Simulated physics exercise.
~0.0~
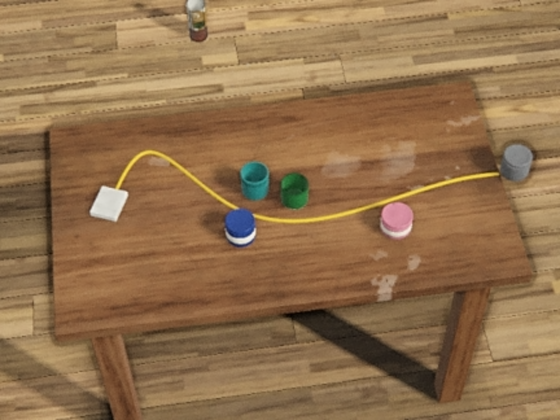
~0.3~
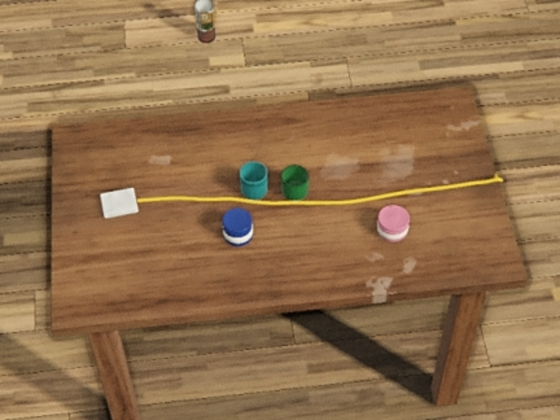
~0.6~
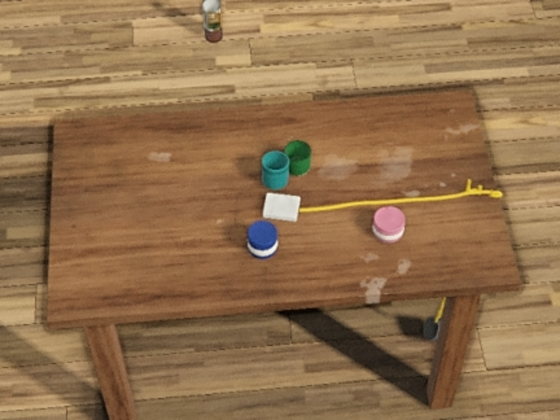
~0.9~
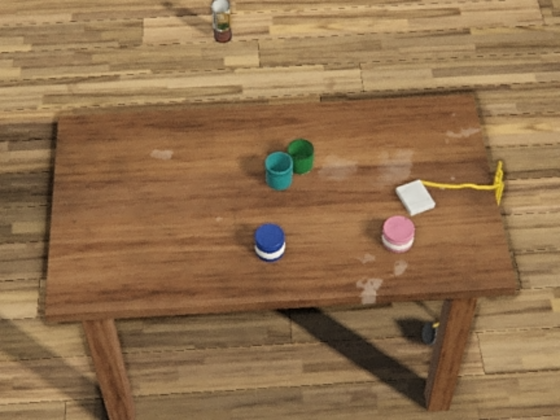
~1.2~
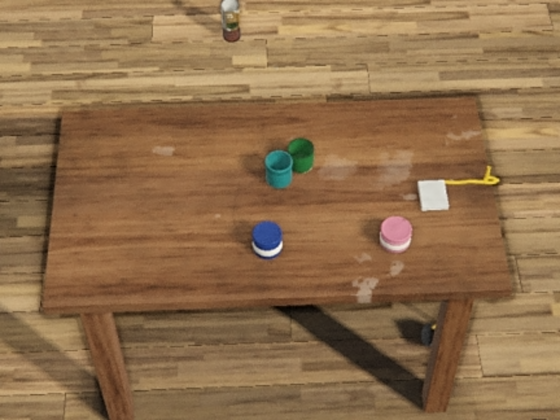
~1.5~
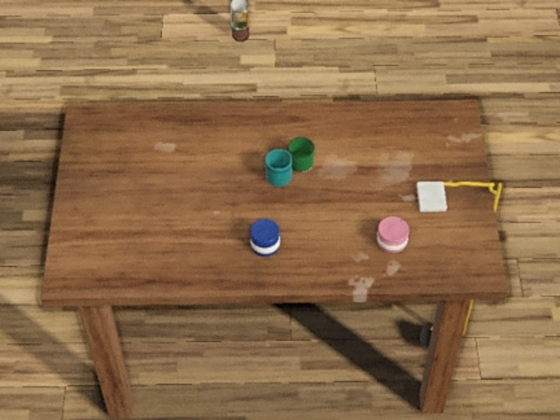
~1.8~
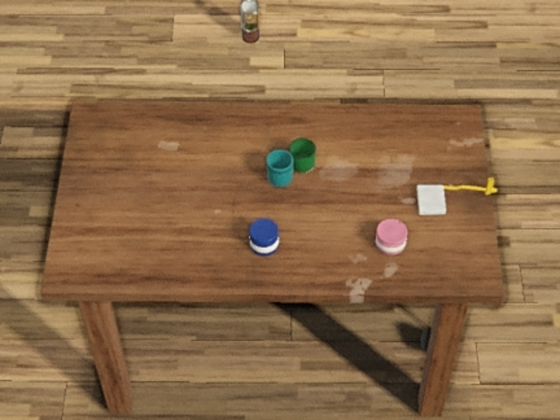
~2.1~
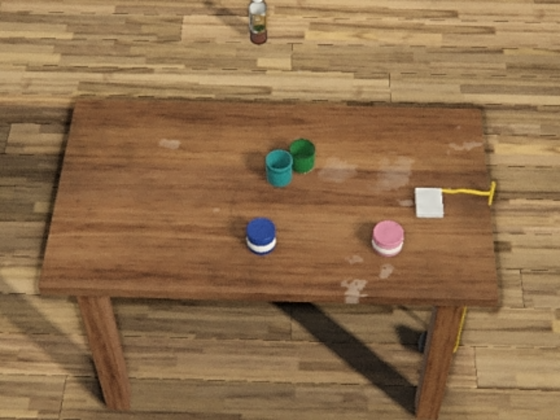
A brown wooden table stands on a plank floor, seen from above at an angle that drifts slightly sideways. A yellow cable winds across it from a white phone at the left to a grey speaker at the right edge, passing teal and green mugs, a blue tin and a pink canister. The speaker drops off the side, pulling the cable straight and dragging the phone rightward. The mugs and blue tin shift a little. The phone stops near the right edge, still on top, while the speaker rests below beside the table leg.
